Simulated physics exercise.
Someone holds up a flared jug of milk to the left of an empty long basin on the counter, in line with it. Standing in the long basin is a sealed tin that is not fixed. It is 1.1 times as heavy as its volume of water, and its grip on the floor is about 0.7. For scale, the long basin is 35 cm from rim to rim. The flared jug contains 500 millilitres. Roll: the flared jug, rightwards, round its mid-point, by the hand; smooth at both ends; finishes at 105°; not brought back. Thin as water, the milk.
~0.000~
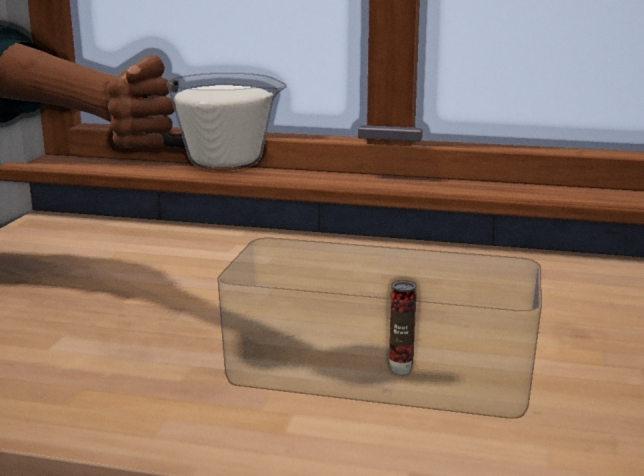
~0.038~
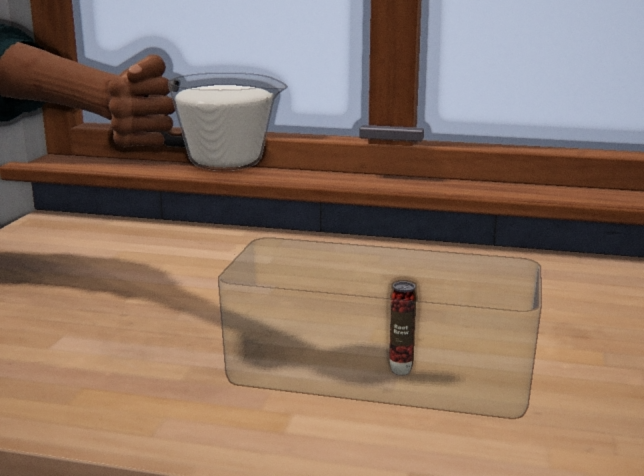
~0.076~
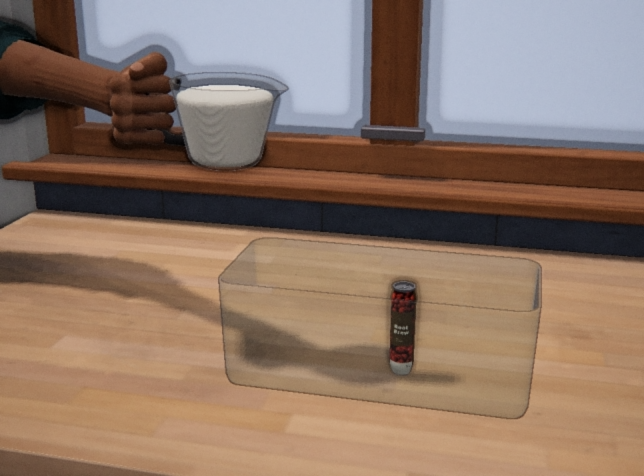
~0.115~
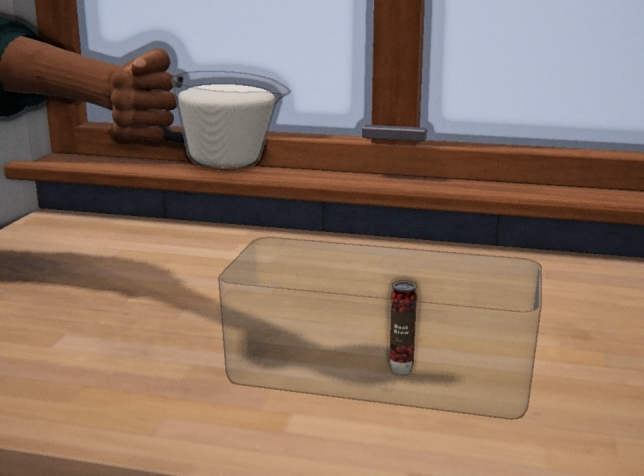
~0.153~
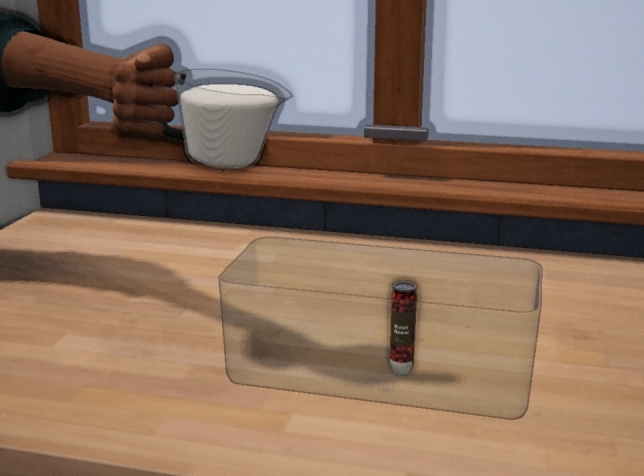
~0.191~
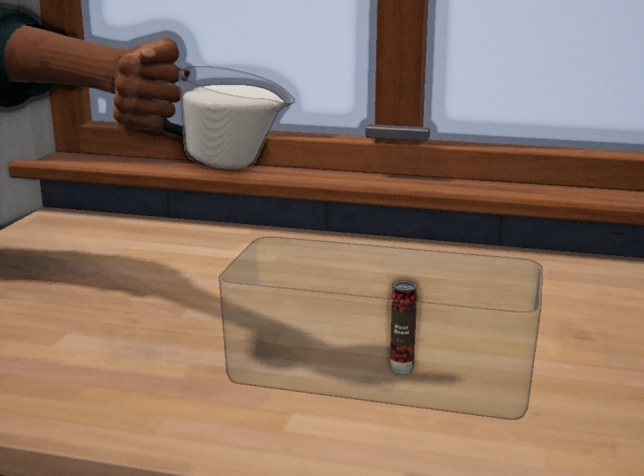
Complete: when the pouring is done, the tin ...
... is still on its feet.
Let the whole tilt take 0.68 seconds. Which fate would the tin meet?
After the tilt, the tin is still standing.
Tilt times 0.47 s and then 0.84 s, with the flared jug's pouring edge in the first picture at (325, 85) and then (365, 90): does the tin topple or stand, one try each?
Trial 1 - tin tips; trial 2 - tin tips.
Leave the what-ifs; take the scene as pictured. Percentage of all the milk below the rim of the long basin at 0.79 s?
About 80 per cent.
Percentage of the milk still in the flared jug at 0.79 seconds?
Some 6 per cent.
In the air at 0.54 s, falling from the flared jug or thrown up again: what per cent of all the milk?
Around 34 in a hundred.
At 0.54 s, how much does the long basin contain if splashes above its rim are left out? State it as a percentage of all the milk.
Estimate - around 10 in a hundred parts.
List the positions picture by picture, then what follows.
In the first frame, it leans 0°; its right rim is at (286, 86); the milk meets the walls at (180, 91) and (273, 95); the long basin's rim runs from (236, 260) to (540, 286); the tin's top is at (404, 290).
In the second frame, it leans 1°; its right rim is at (287, 86); the milk meets the walls at (180, 91) and (273, 96).
In the third frame, it leans 2°; its right rim is at (288, 88); the milk meets the walls at (182, 90) and (273, 96).
In the fourth frame, it leans 5°; its right rim is at (290, 92); the milk meets the walls at (184, 90) and (275, 97).
In the fifth frame, it leans 8°; its right rim is at (292, 96); the milk meets the walls at (186, 90) and (278, 98).
In the sixth frame, it leans 13°; its right rim is at (295, 102); the milk meets the walls at (190, 90) and (283, 100).
After 0.54 s the tilt is 75° and 56 per cent is still to pour; the tin stands where it began.
After 0.79 s the tilt is 104° and 6 per cent is still to pour; the tin stands where it began.
After 1.05 s the tilt is 105° and 0 per cent is still to pour; the tin stands where it began.
After 1.34 s the tilt is 105° and 0 per cent is still to pour; the tin stands where it began.
In the end the tin stands where it began.
